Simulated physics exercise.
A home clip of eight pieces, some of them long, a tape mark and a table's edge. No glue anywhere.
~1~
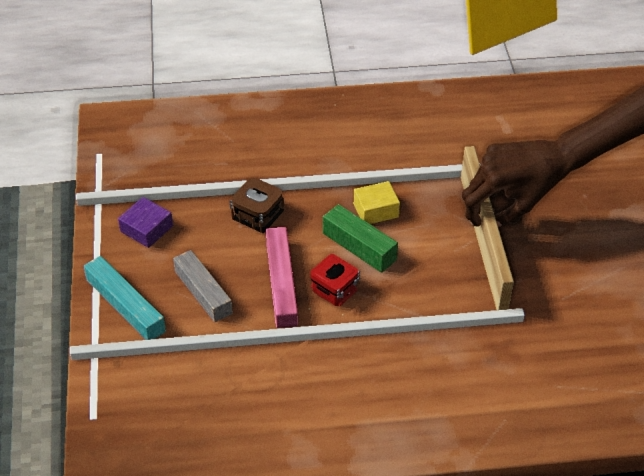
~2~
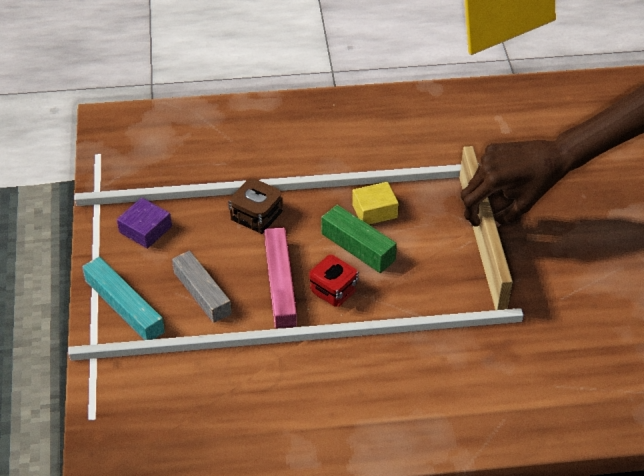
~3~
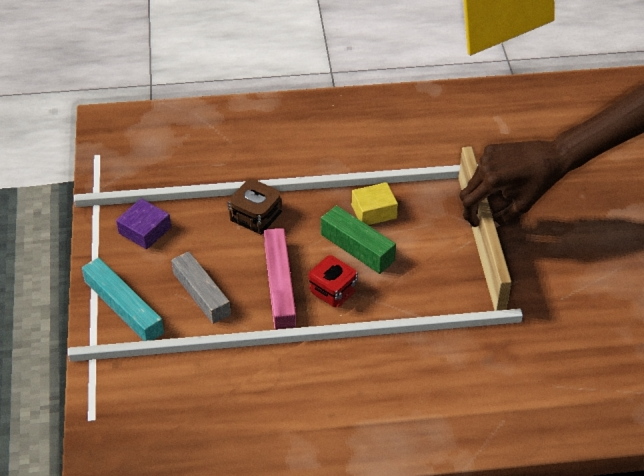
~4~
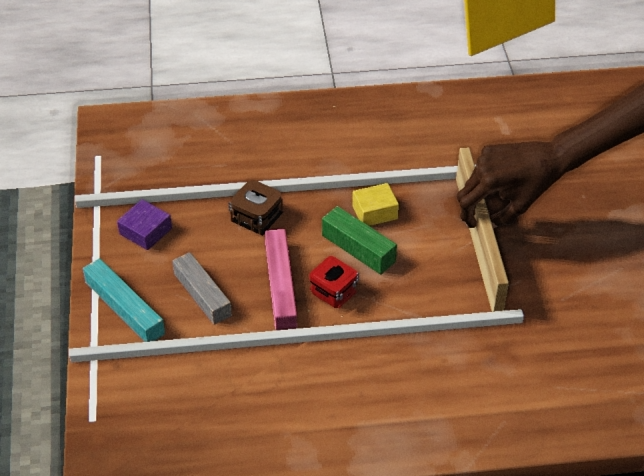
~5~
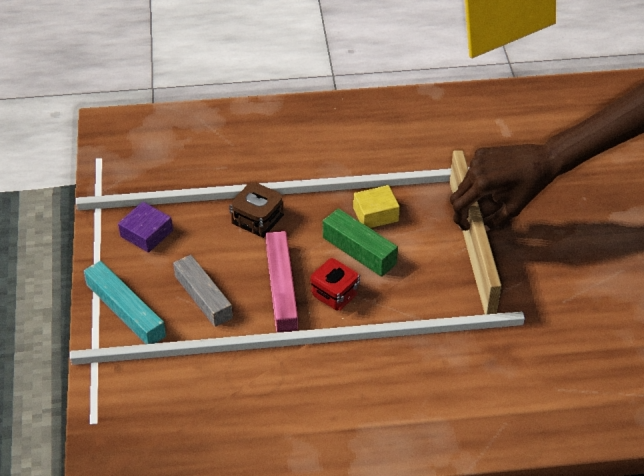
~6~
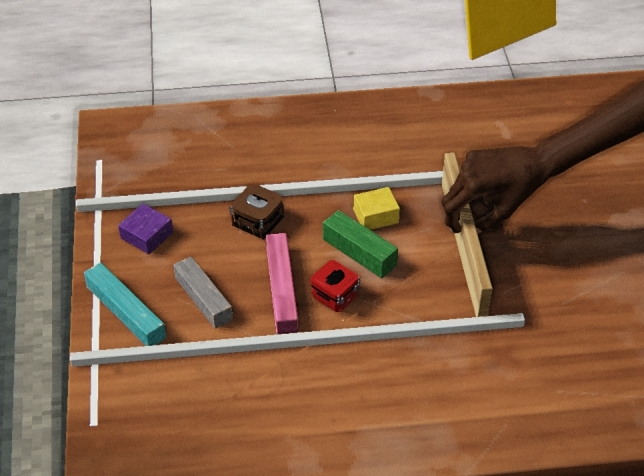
On a wooden table, a hand slides a board slightly left toward eight still, colourful pieces.
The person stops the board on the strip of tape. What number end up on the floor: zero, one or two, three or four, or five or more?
The number that fall off is five or more.
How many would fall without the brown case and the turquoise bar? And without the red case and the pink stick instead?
4 in the first case, 5 in the second.
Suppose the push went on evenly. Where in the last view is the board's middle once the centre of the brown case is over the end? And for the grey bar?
At (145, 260) for the brown case; at (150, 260) for the grey bar.
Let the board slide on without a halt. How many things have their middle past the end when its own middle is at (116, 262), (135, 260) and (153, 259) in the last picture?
Place by place, 5, 4 and 2.
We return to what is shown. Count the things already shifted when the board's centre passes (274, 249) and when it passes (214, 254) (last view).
First 6, then 8.
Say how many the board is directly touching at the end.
It touches 2.
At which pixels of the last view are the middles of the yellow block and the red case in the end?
About (78, 228), and the other about (76, 318).
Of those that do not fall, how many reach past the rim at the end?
The number is 2.
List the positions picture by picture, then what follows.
In the first frame, turquoise bar (124, 299); purple block (146, 222); grey bar (203, 286); board (486, 226); tape (97, 273).
In the second frame, purple block (145, 223); red case (333, 282).
In the third frame, grey bar (201, 287); pink stick (280, 277).
In the fourth frame, turquoise bar (123, 301); yellow block (375, 205).
In the fifth frame, purple block (146, 227); green bar (360, 242).
In the sixth frame, turquoise bar (125, 305); purple block (146, 229); grey bar (203, 292); board (465, 233); tape (97, 280).
Soon after, none off yet; turquoise bar at rest near (125, 305); purple block at rest near (146, 229); grey bar at rest near (203, 292).
After that, none off yet; turquoise bar at rest near (125, 305); purple block moving near (141, 231); grey bar displaced a little near (178, 296).
And then, none off yet; turquoise bar tilting well over near (53, 316); purple block displaced well along near (66, 255); grey bar displaced about its own width near (78, 306).
In the end, the number that fall off is five or more; gone, green bar, pink stick, brown case, grey bar, purple block and turquoise bar.
